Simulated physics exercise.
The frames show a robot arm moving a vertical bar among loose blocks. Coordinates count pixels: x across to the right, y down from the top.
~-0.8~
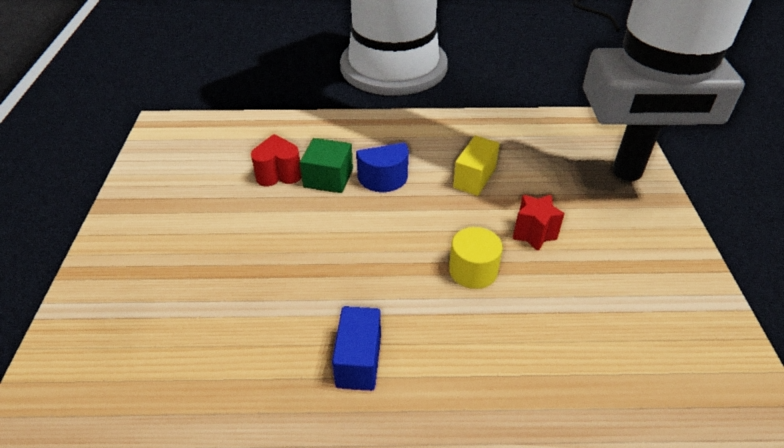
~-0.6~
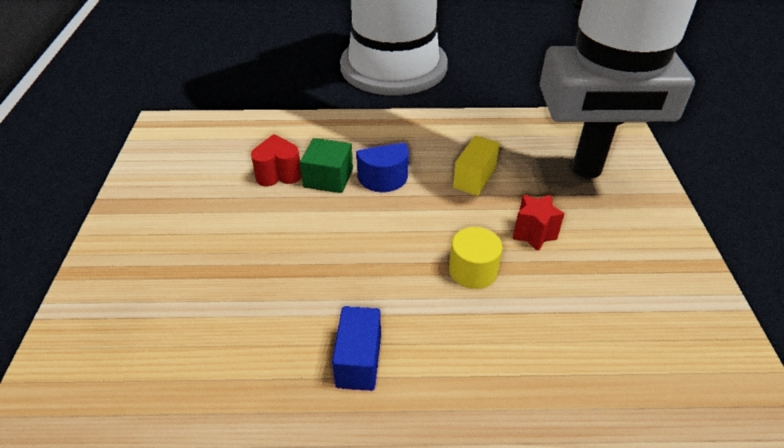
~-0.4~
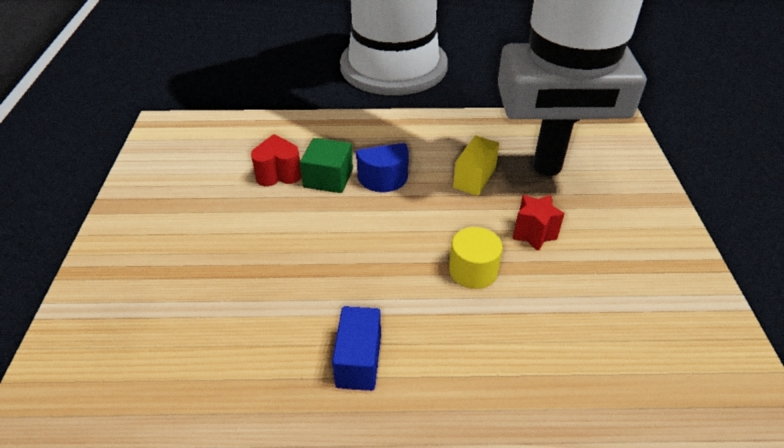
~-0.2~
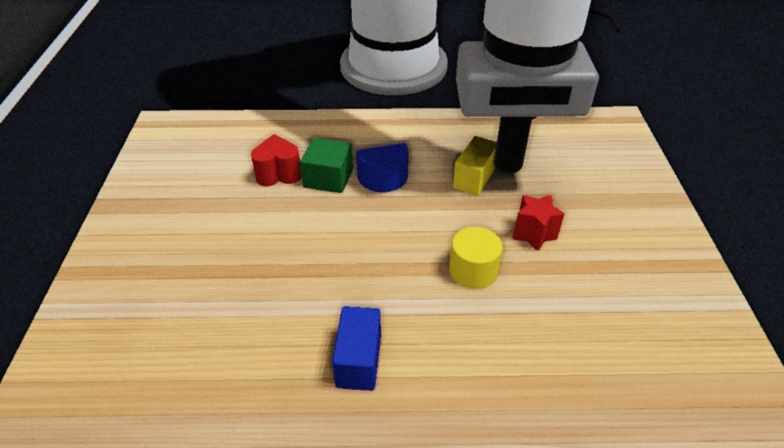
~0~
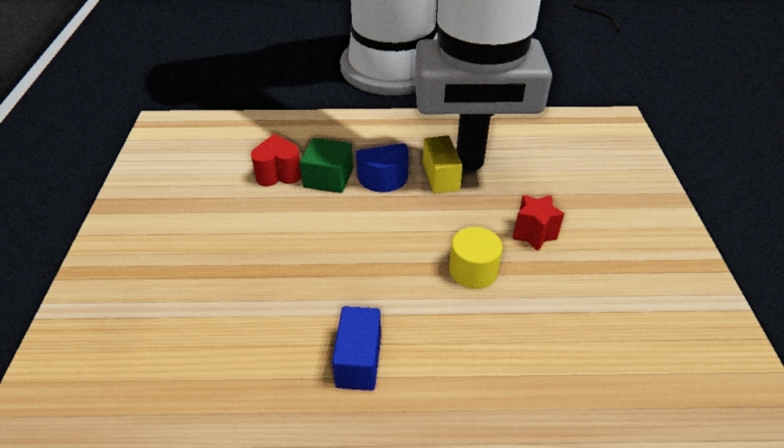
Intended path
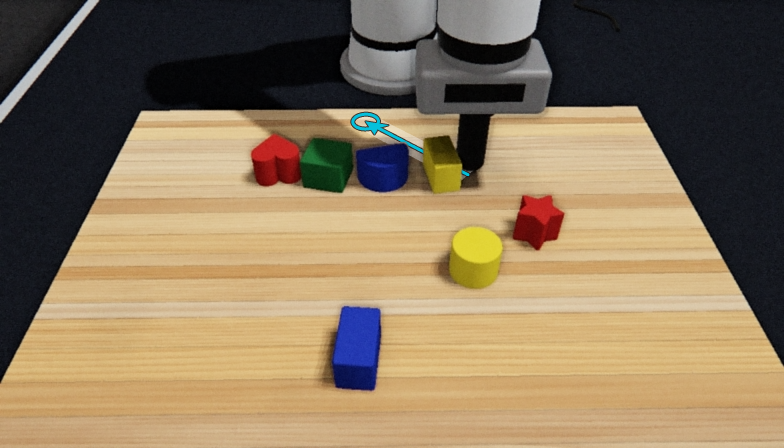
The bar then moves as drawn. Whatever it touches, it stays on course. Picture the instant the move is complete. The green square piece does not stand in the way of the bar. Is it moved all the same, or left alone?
Here's my answer: The green square piece remains in position.
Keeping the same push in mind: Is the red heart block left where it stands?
Yes, that is what happens.
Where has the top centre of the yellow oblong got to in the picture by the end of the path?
My prediction: (420, 148).
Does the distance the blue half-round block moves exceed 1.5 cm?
Short answer: No.
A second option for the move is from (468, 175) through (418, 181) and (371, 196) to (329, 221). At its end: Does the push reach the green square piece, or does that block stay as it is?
The answer is that it is displaced.
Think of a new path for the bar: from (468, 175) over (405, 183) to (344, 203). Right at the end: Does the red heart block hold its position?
No, I don't think so.
Drawn move, in a line from (468, 175) to (366, 122).
On the path given first. One third of the way, bar (432, 145); blue half-round block (378, 155); yellow oblong (421, 149), turned 25° anticlockwise.
Two thirds of the way, bar (396, 127); blue half-round block (377, 156), turned 15° anticlockwise; yellow oblong (420, 148), turned 30° anticlockwise.
At the end, bar (365, 111); red heart block still; green square piece still; blue half-round block (377, 156), turned 15° anticlockwise; yellow oblong (420, 148), turned 30° anticlockwise.
